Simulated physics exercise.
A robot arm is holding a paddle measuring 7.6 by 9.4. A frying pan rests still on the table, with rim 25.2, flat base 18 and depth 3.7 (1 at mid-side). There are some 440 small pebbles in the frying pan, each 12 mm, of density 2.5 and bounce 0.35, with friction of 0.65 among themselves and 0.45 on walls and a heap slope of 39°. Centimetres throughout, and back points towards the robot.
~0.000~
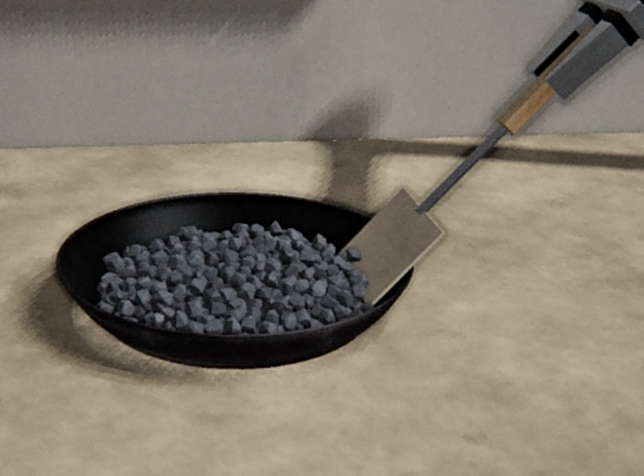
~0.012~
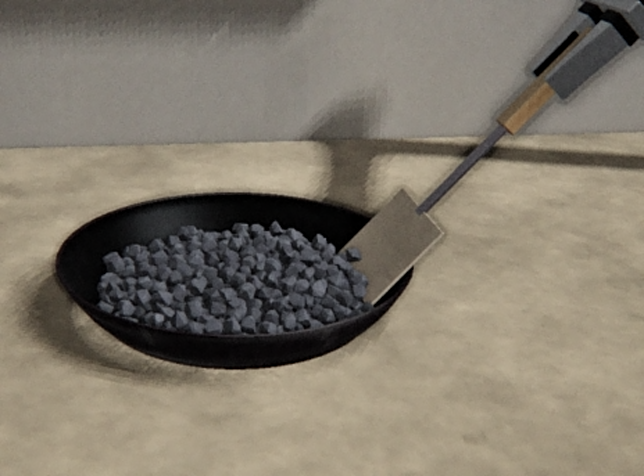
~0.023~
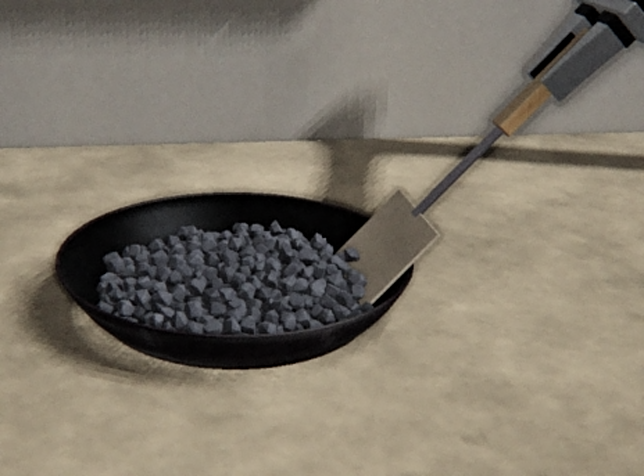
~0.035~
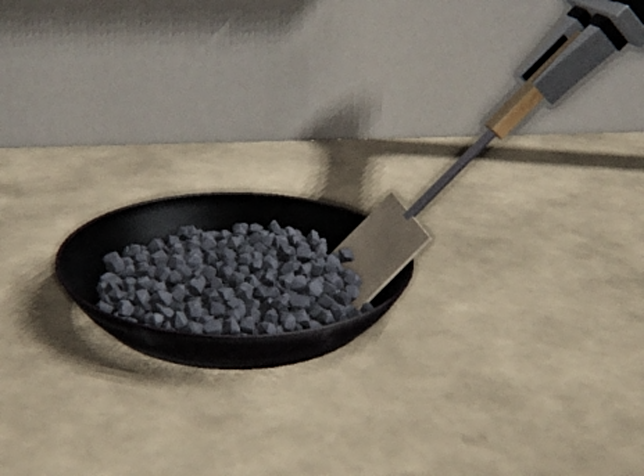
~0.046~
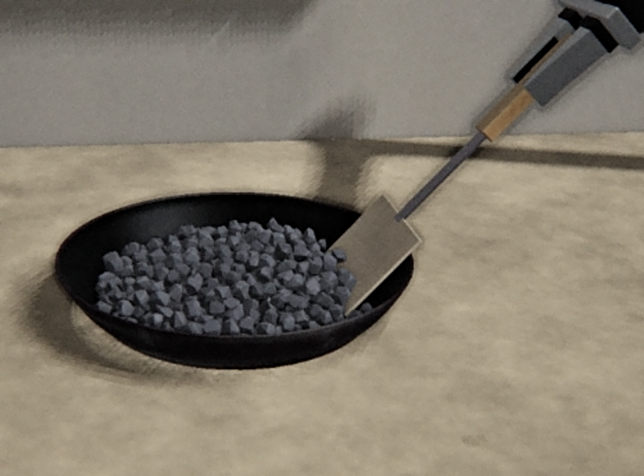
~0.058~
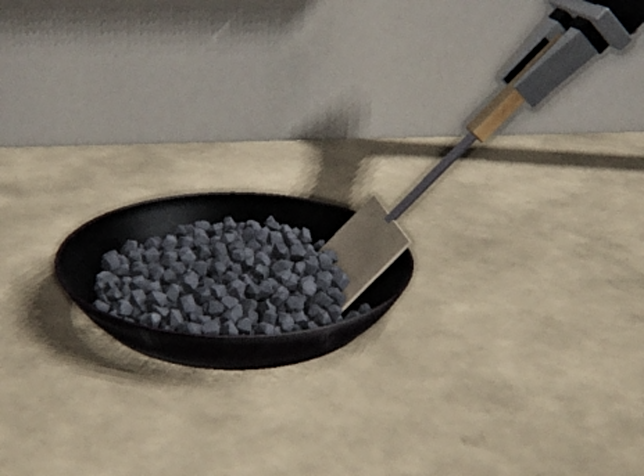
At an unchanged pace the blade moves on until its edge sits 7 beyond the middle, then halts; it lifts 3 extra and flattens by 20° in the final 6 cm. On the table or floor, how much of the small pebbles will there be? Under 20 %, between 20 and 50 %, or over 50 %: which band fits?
The band that fits is under 20 %.
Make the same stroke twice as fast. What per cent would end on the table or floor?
Near 30 %.
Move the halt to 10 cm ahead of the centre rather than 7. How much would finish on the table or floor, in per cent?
Estimate: Approx. 40 %.
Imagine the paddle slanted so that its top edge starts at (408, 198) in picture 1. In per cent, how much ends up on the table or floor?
Some 10 per cent.
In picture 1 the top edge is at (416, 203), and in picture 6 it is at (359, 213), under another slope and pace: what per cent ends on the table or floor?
Around 25 per cent finishes there.
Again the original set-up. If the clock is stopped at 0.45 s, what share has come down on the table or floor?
Share at that moment: Roughly 10 %.
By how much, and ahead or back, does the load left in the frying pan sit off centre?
About 5.0 centimetres ahead.
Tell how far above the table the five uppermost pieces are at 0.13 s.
Roughly 4 cm above the table.
After 0.13 s, sloping 47°, highest piece 4 above the table; 439 in the frying pan.
After 0.21 s, sloping 39°, highest piece 6 above the table; 438 in the frying pan, 1 on the blade or in flight.
After 0.45 s, sloping 27°, highest piece 6 above the table; 397 in the frying pan, 42 on the table or floor.
After 1.50 s, sloping 27°, highest piece 6 above the table; 396 in the frying pan, 43 on the table or floor.
In the end, 396 in the frying pan, 43 on the table or floor. That is 10 % on the table or floor.
